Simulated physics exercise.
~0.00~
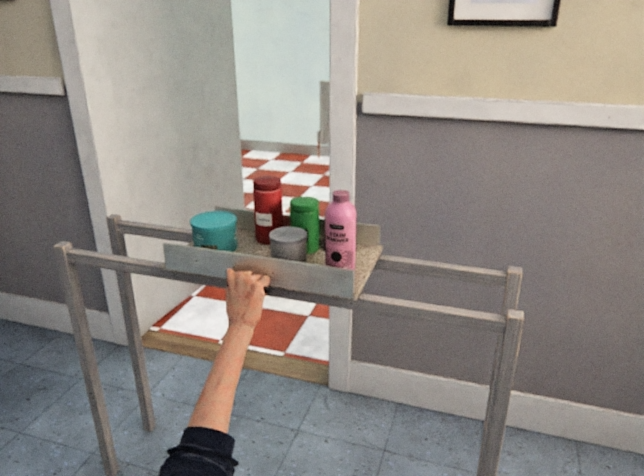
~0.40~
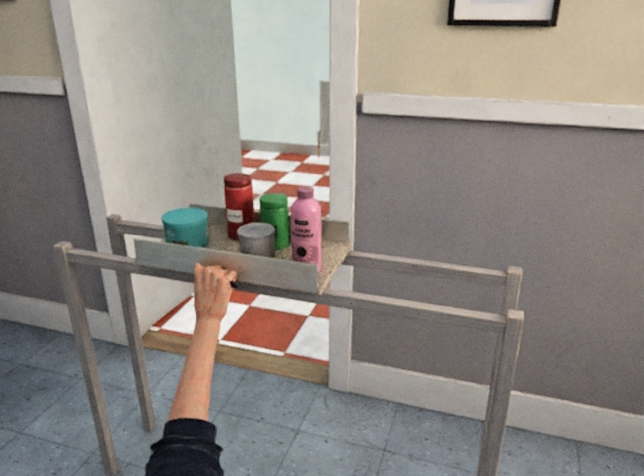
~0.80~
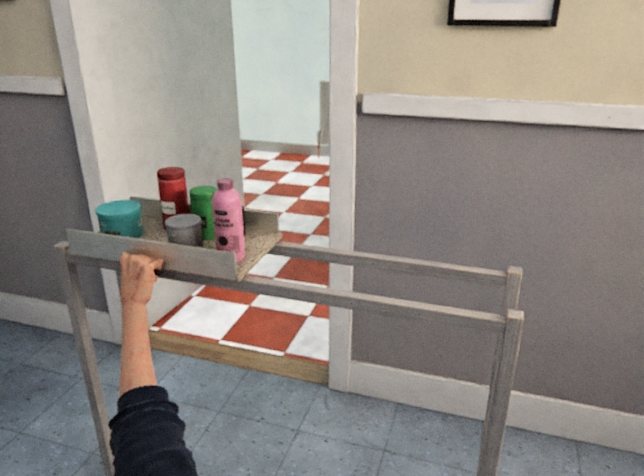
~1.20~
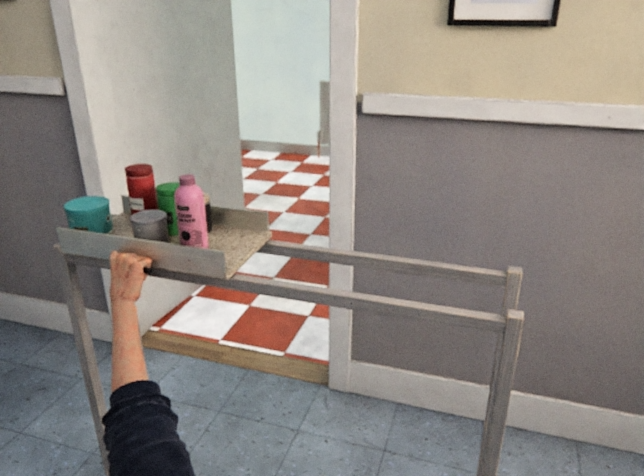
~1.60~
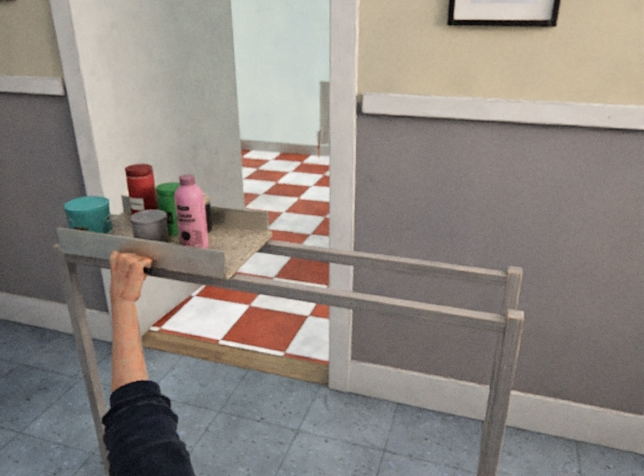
In this clip, a hand pushes a tray holding a turquoise tub, red and green jars, a grey tin, a pink bottle and a black item leftward along wooden rails until it stops at the left end, with the containers still upright.
